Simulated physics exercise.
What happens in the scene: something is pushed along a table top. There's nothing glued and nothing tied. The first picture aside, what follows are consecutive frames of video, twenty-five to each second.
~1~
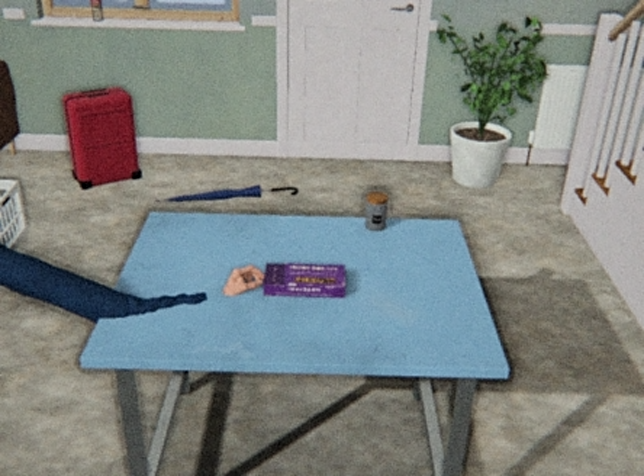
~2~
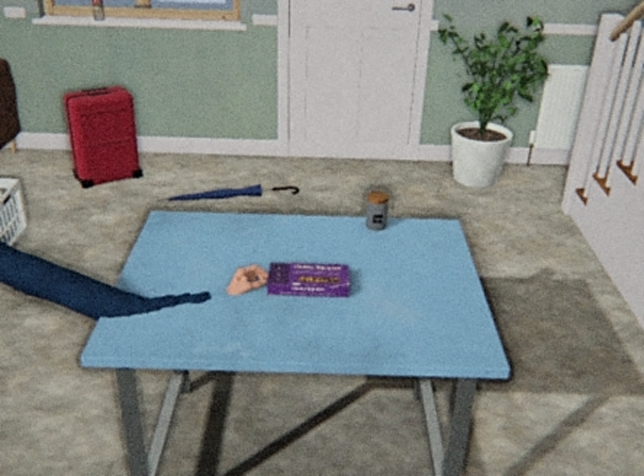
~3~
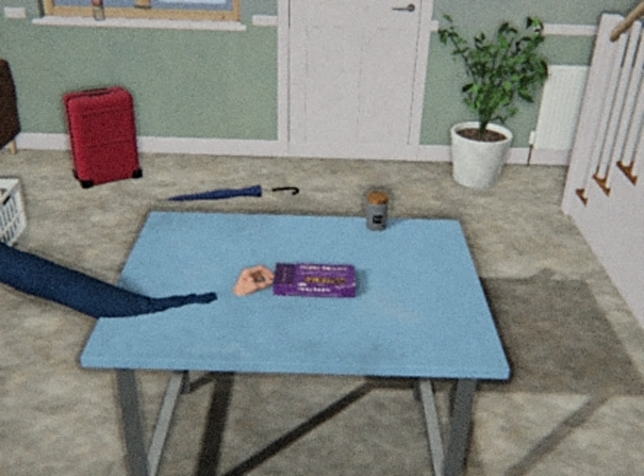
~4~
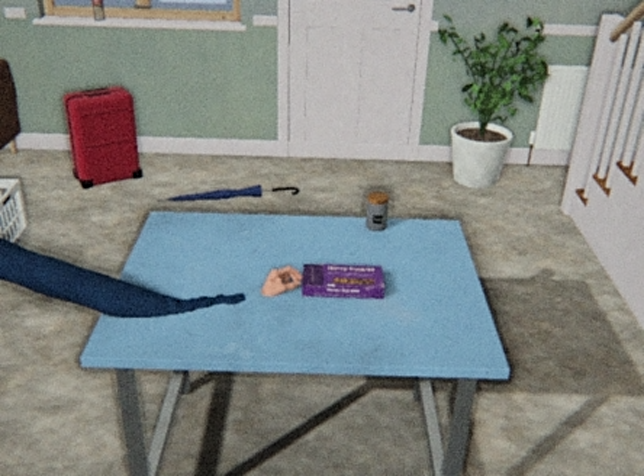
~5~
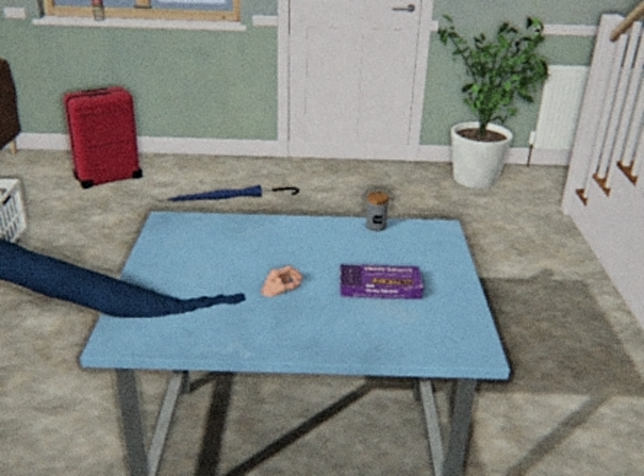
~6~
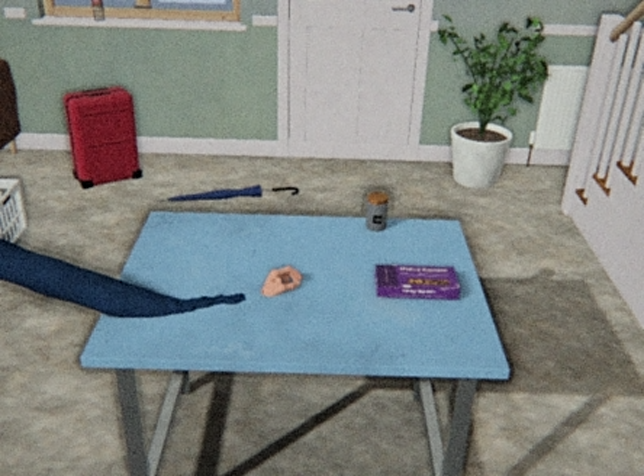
In a room with a pale door, a potted plant and a red suitcase, a hand at the end of a dark blue sleeve pushes a purple packet rightward across a blue table, slowly at first. The hand then stays still near the middle while the packet slides on, away from it, toward the right side.
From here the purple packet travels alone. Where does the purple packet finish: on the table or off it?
Off it.
Then, 0.20 s later than the last frame, purple packet now off the table.
Then, 0.40 s later than the last frame, things are still on the move.
Then, 0.60 s later than the last frame, as before.
When it is over, off the table, purple packet.
